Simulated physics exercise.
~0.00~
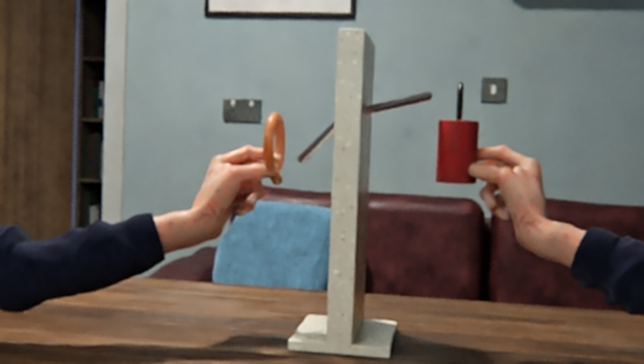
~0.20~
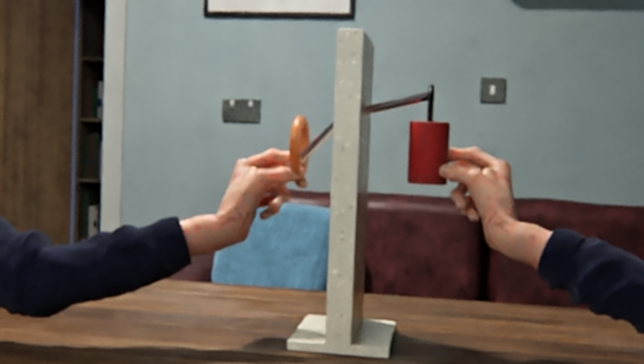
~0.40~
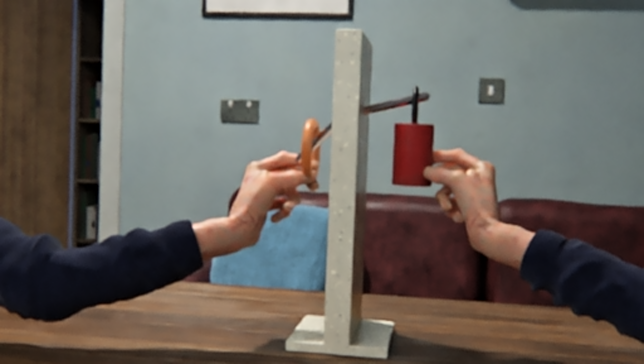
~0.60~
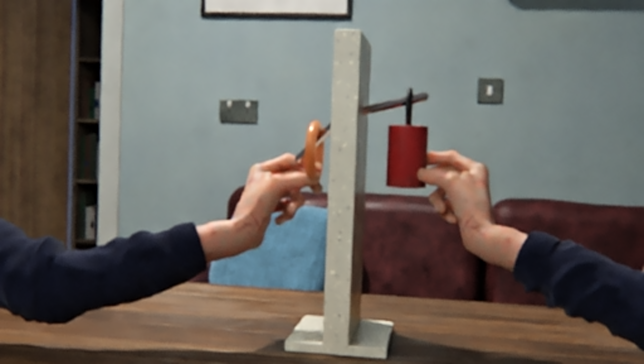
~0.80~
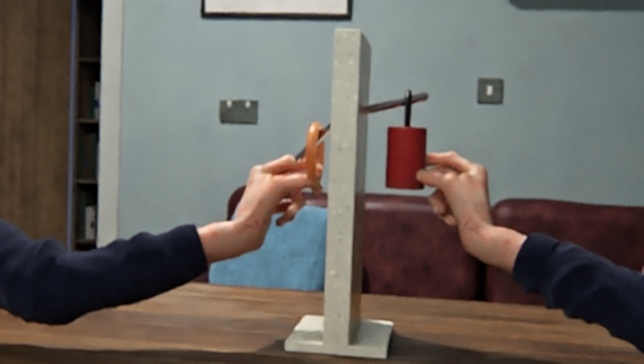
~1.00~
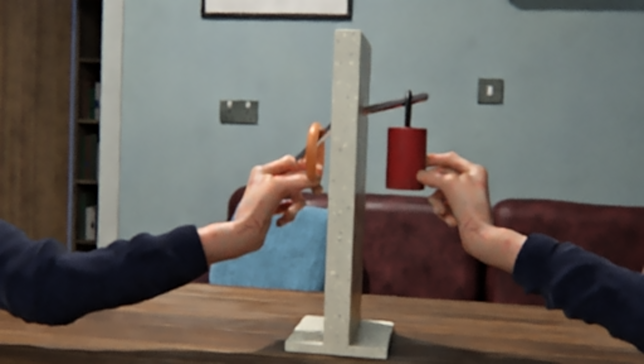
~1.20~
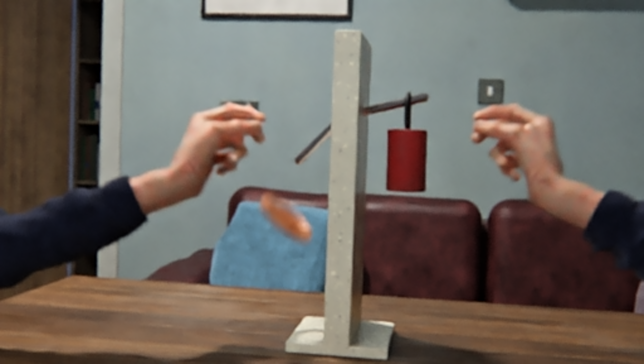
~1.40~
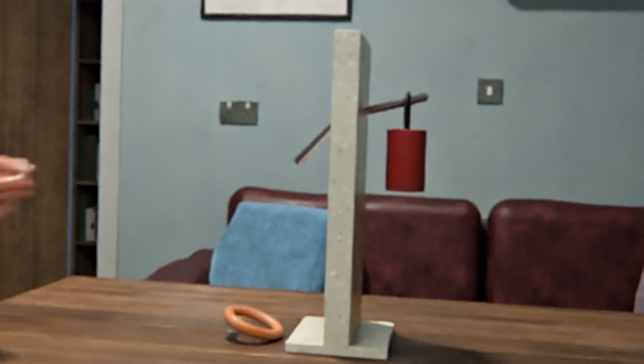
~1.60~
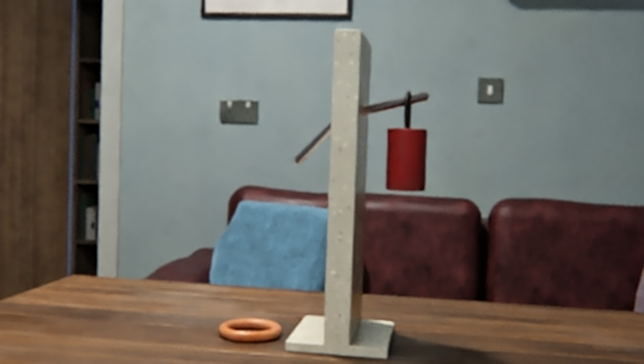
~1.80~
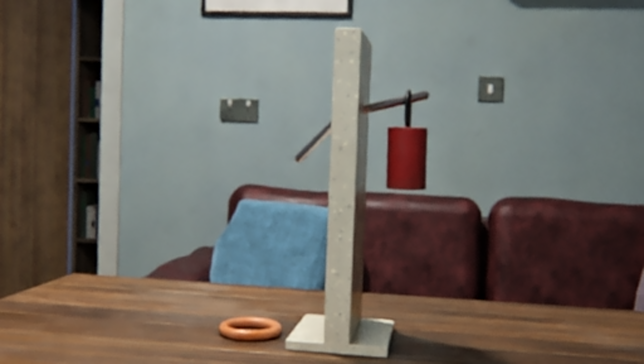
An orange ring and a red cylinder with a dark loop on top are held by two hands, one on either side of a pale upright stand on a wooden table, seen from the front by a slightly swaying camera. Behind are a maroon sofa, a blue cushion and a grey-blue wall. The hands bring both inward to the stand's thin dark pegs, the ring to the left one and the cylinder to the right. After a pause, both hands let go and withdraw. The cylinder stays hanging, while the ring drops, tilts on the tabletop and settles flat beside the base.
